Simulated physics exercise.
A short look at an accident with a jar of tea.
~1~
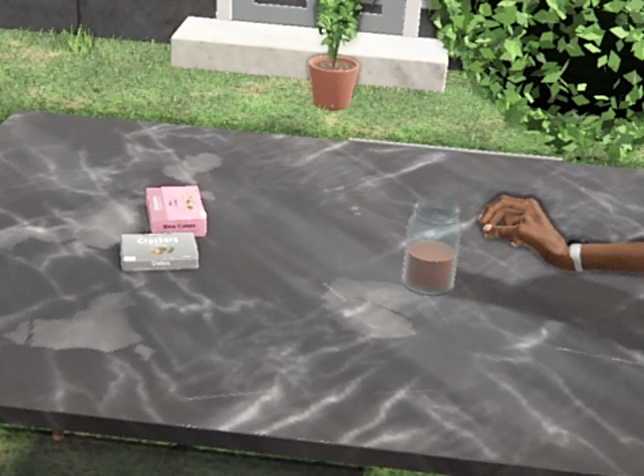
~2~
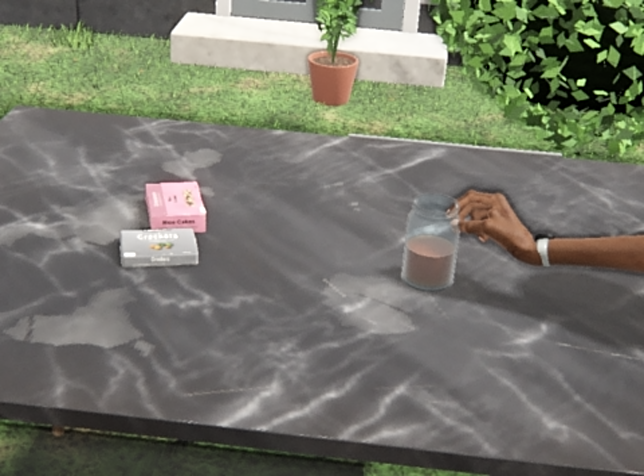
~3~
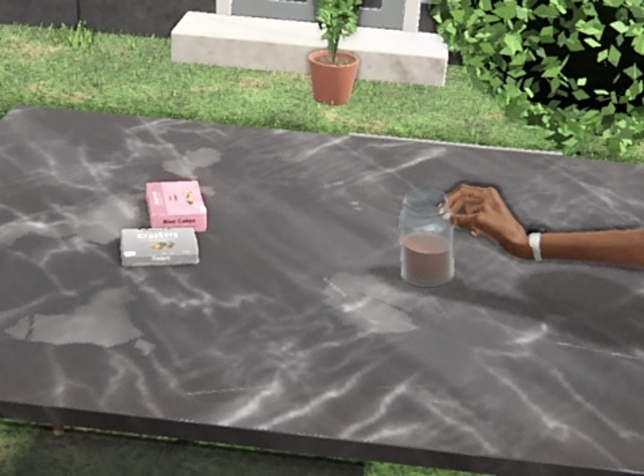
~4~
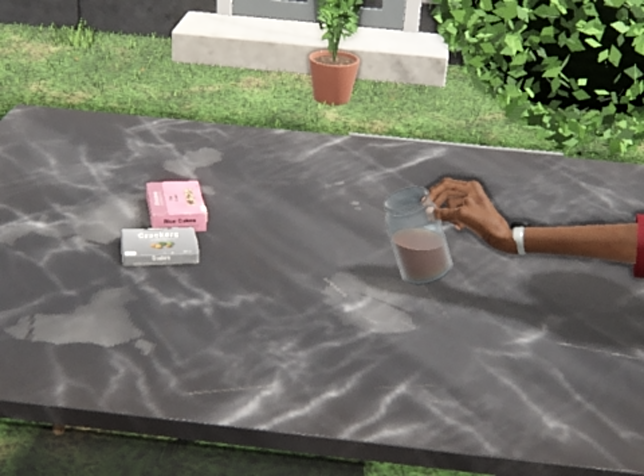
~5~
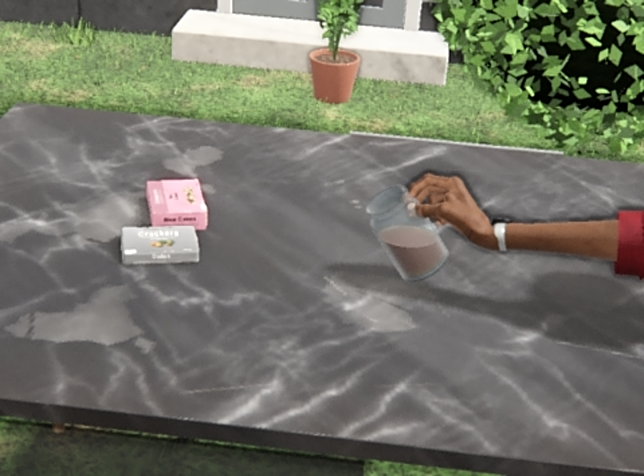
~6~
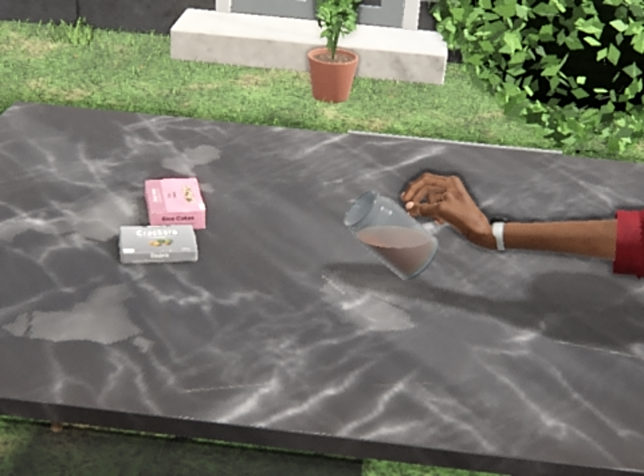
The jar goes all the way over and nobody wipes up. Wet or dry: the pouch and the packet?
The pouch gets wet and the packet gets wet.
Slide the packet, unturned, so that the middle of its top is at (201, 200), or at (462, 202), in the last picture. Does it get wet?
At the first place it ends up in the puddle, at the second it stays dry.
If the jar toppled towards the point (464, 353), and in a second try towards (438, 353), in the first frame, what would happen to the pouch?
At the first place it remains untouched, at the second it escapes.
Shortly, the puddle covers about as much as a plate; the pouch is soaking at its edge; the packet is soaking at its edge.
Then, the puddle covers about as much as a tray; the pouch is soaking at its edge; the packet is soaking at its edge.
At the finish, the puddle covers about as much as a tray; the pouch is soaking at its edge; the packet is soaking at its edge.
